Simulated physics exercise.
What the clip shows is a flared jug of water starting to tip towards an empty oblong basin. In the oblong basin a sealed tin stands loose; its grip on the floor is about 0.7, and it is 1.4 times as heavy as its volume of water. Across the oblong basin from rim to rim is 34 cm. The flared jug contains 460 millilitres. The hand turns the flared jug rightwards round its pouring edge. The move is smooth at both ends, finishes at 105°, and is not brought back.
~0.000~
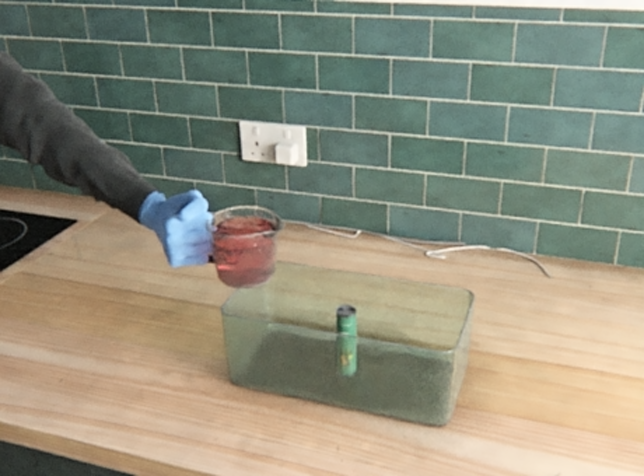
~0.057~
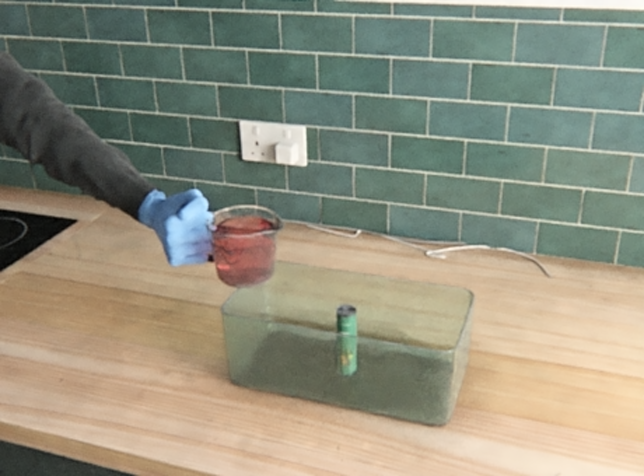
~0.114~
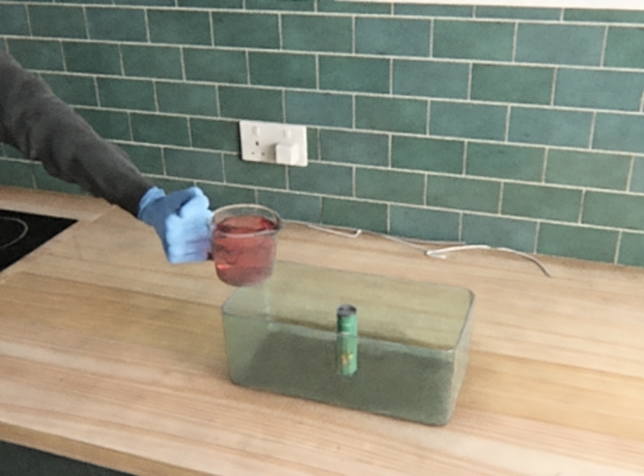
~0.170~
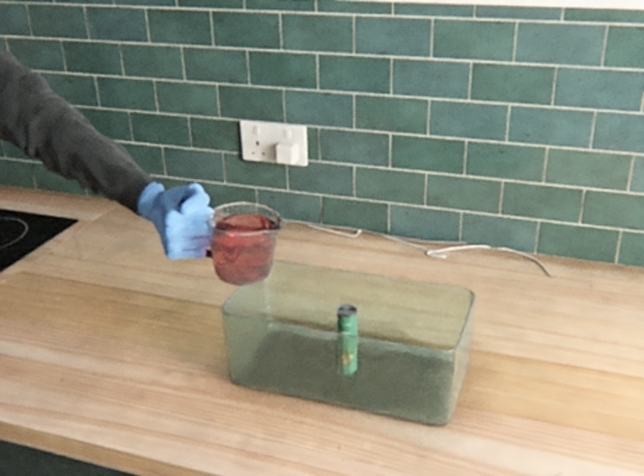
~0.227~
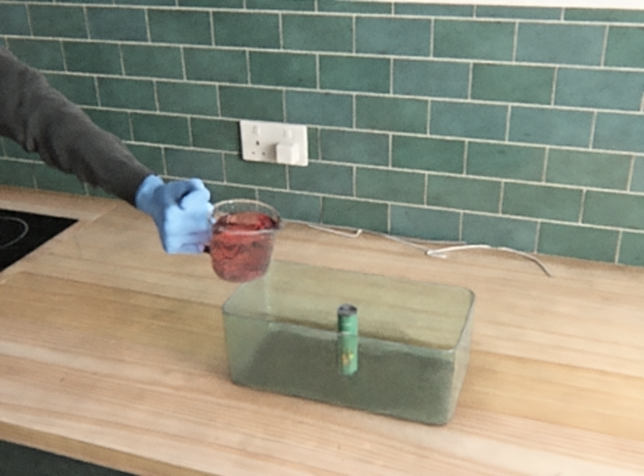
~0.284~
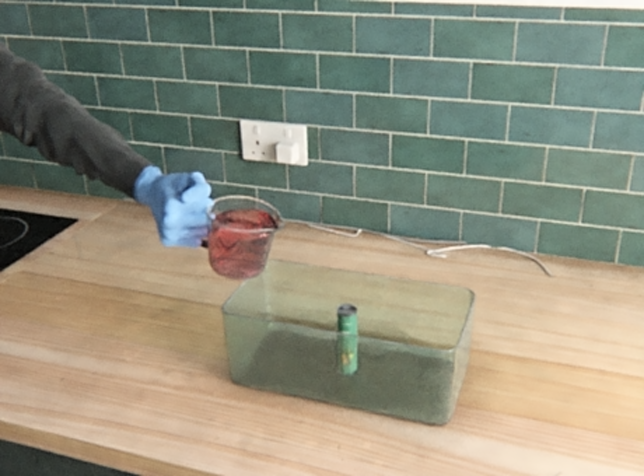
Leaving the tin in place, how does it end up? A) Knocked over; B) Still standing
A, knocked over.
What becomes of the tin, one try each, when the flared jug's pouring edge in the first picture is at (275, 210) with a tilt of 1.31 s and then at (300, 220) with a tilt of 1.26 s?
Run one: It tumbles. Run two: It does not tip.
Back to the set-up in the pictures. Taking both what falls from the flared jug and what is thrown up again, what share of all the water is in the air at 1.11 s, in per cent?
Close to 20 in every hundred parts.
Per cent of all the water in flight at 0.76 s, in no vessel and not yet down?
18 per cent.
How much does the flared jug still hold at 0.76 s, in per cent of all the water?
At that time about 72 in a hundred parts are still held.
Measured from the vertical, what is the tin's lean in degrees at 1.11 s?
Tilt: Around 20 degrees.
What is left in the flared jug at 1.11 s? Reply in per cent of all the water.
Around 16 in a hundred is still there.
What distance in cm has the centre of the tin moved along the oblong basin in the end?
Net tin displacement: Roughly 7.0 cm.
Then, 0.76 s in, the tilt is 61° and 73 per cent is still to pour; the tin stands where it began.
Then, 1.11 s in, the tilt is 96° and 15 per cent is still to pour; the tin leans 18°.
Then, 1.47 s in, the tilt is 105° and 0 per cent is still to pour; the tin lies on its side.
Then, 1.87 s in, the tilt is 105° and 0 per cent is still to pour; the tin lies on its side.
Finally, the tin lies on its side.
